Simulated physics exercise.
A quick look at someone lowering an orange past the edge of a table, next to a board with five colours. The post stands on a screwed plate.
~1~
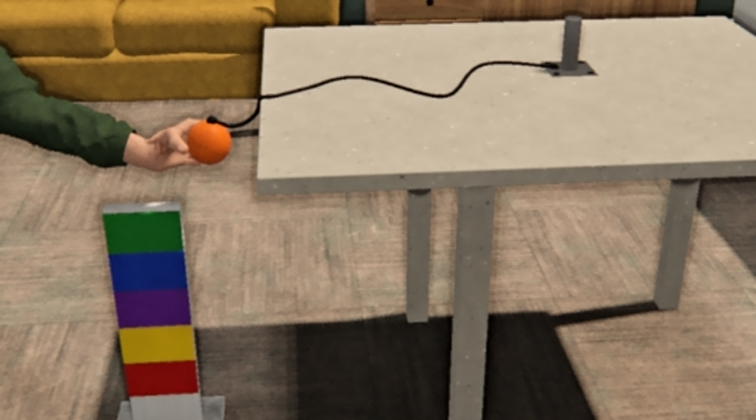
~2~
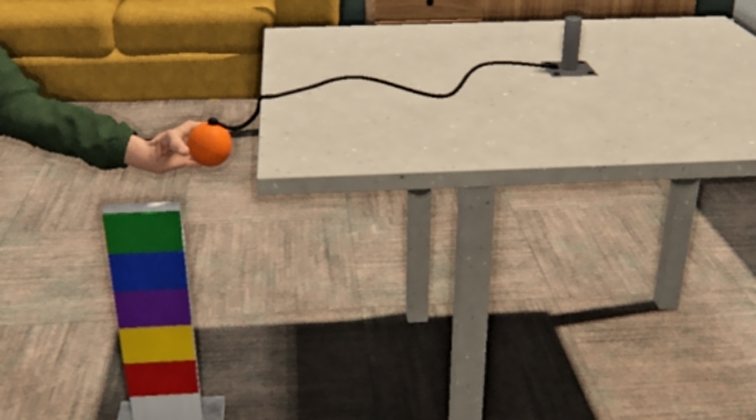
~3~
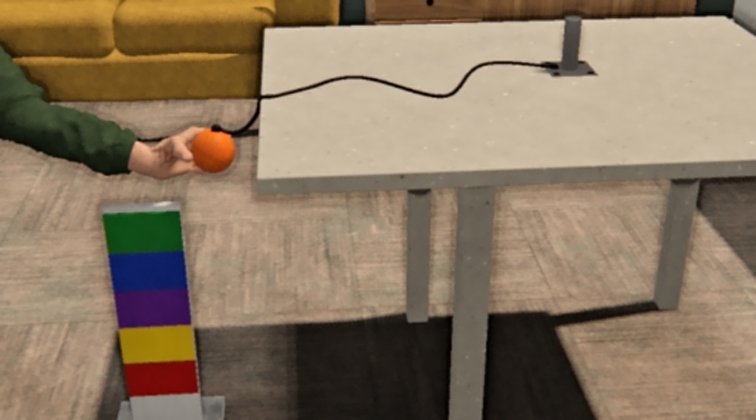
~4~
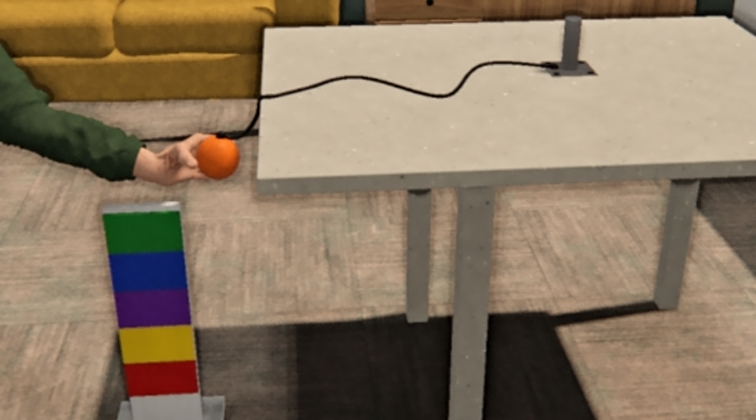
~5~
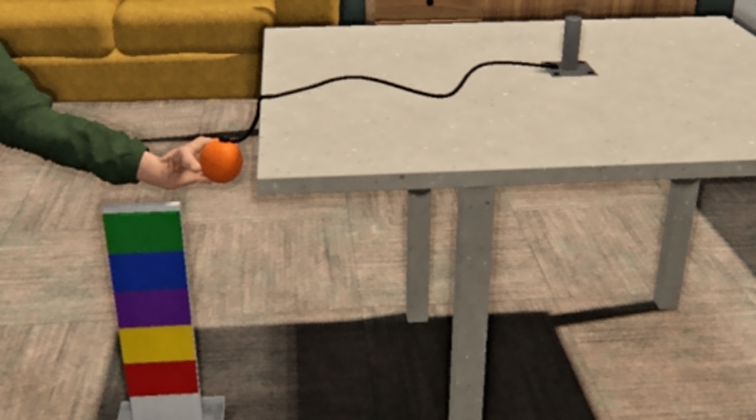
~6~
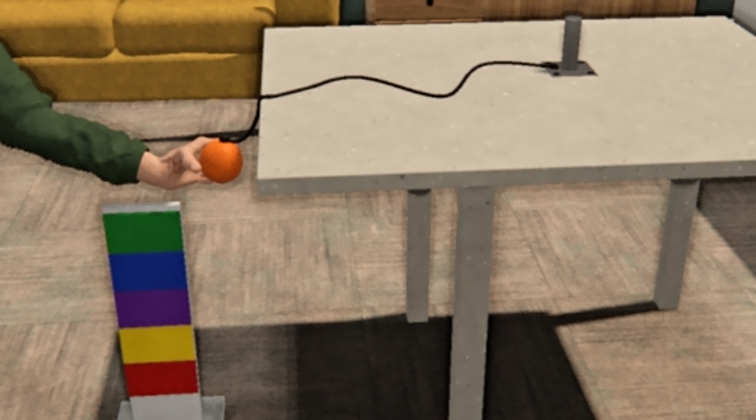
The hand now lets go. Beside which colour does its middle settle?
The lead holds its middle at blue.
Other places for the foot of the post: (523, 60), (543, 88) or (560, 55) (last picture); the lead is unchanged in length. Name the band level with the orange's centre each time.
Try by try: Purple; purple; blue.
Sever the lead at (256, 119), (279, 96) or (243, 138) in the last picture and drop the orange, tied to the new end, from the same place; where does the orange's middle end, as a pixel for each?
The places are (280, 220), (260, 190) and (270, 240).
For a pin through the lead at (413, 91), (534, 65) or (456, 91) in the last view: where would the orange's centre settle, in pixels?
Try by try, around (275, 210), (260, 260) and (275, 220).
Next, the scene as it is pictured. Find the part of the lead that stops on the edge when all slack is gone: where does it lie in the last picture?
At (336, 80), roughly.
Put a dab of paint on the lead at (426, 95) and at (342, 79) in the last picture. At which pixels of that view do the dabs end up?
The first at (364, 86), the second at (264, 98).
Early on, orange near (287, 248); level with blue.
Midway, orange near (246, 262); level with blue.
Finally, orange near (261, 265); level with blue. At blue.
